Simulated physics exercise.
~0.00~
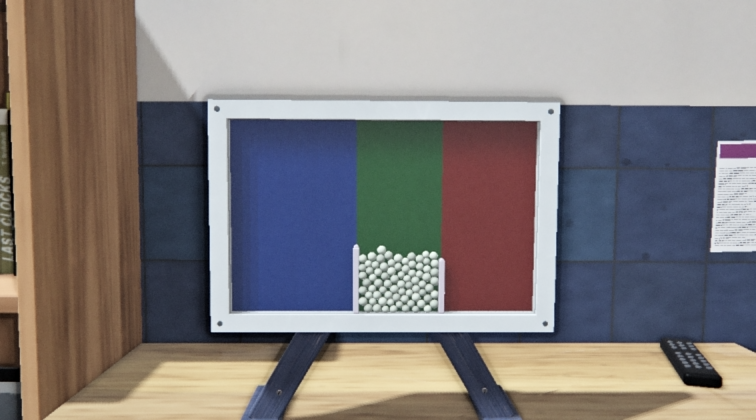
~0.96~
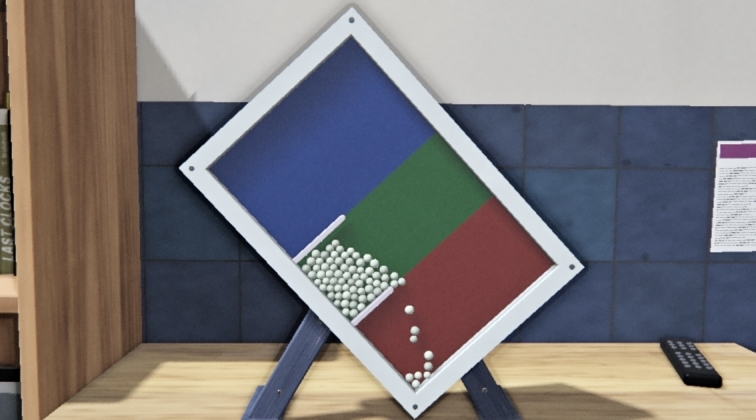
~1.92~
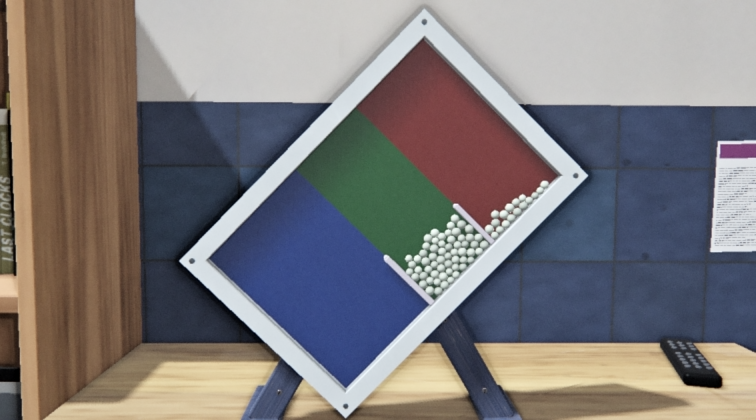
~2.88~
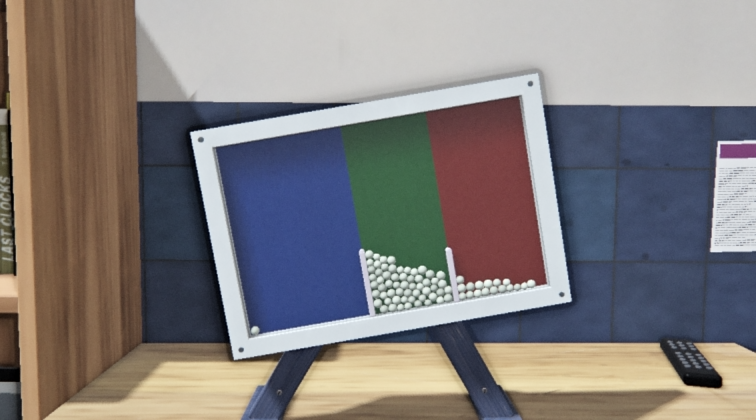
A white-framed case holding small white beads tilted clockwise, spilling some from its green middle strip into the red one, then swung far back the other way and eased nearly level, leaving most beads in green, some in red and barely any in blue.
